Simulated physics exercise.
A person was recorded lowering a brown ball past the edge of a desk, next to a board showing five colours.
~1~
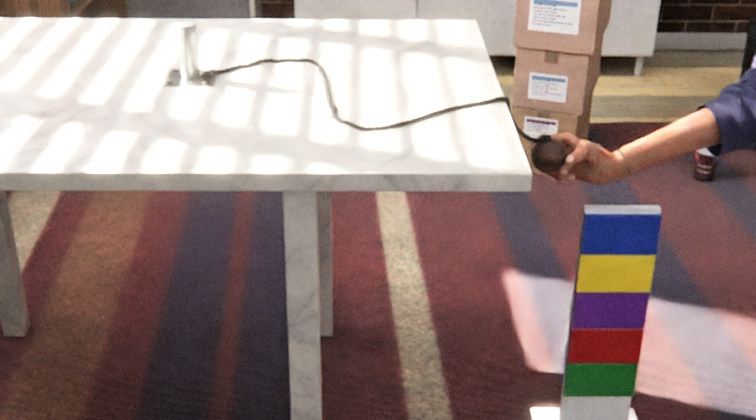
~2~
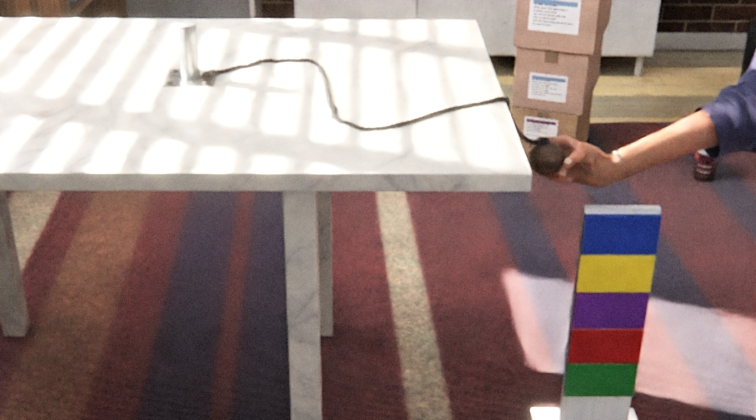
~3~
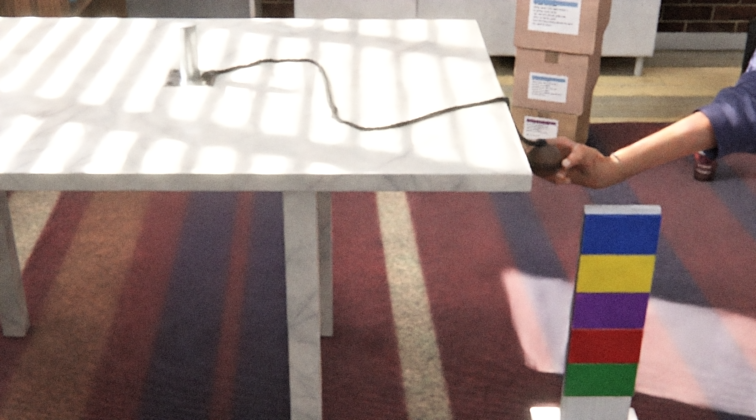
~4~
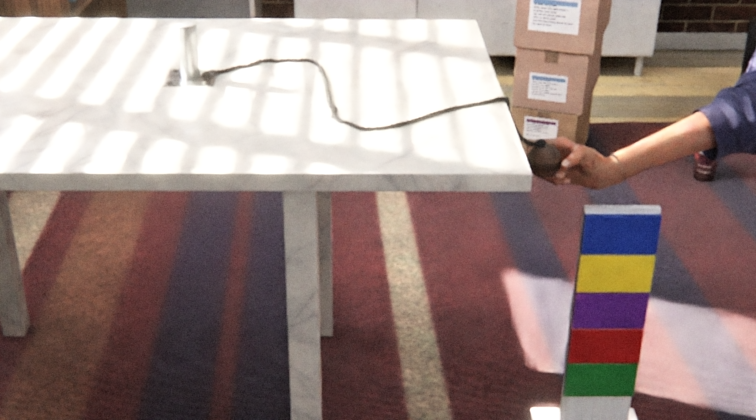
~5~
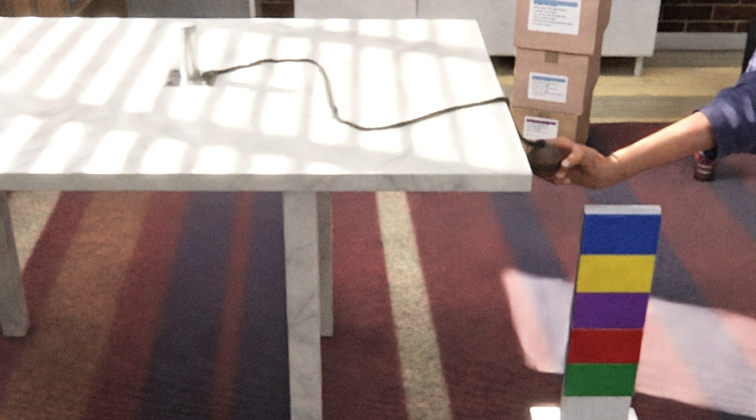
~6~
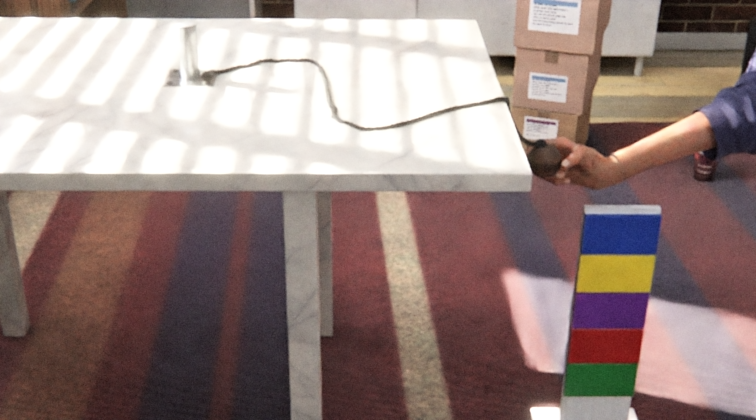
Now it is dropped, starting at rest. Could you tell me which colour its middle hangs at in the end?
Its middle hangs at red.
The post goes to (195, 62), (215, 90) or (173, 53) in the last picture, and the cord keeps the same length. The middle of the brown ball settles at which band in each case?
Answer, in order: Red, green, purple.
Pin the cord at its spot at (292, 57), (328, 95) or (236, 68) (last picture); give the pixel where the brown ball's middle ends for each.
First try near (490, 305), second near (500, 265), third near (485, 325).
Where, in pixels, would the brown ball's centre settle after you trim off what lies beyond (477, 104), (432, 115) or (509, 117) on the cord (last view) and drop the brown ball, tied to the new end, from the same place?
The pixels come out at around (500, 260), (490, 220) and (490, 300), one per try.
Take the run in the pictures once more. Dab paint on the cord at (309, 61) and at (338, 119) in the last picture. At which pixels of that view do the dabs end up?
Well, the first one sits at (334, 82), and the second one sits at (503, 102).
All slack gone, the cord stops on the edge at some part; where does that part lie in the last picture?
It's the one at (333, 117).
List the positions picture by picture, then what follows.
Brown ball (549, 156); blue (621, 236); yellow (616, 275); purple (611, 312); red (606, 347); green (601, 381), in the first picture.
Brown ball (547, 158); cord through (249, 66) (319, 66) (329, 99) (381, 128) (466, 106), in the second picture.
Brown ball (545, 160), in the third picture.
Brown ball (544, 161); cord through (249, 66) (319, 66) (329, 99) (381, 128) (466, 106), in the fourth picture.
Brown ball (544, 161), in the fifth picture.
Brown ball (544, 161); cord through (249, 66) (319, 66) (329, 99) (381, 128) (466, 106), in the sixth picture.
Soon after, ball near (511, 345); level with red.
Then, ball near (467, 327); level with red.
At rest, ball near (482, 335); level with red. The cord holds its middle at red.
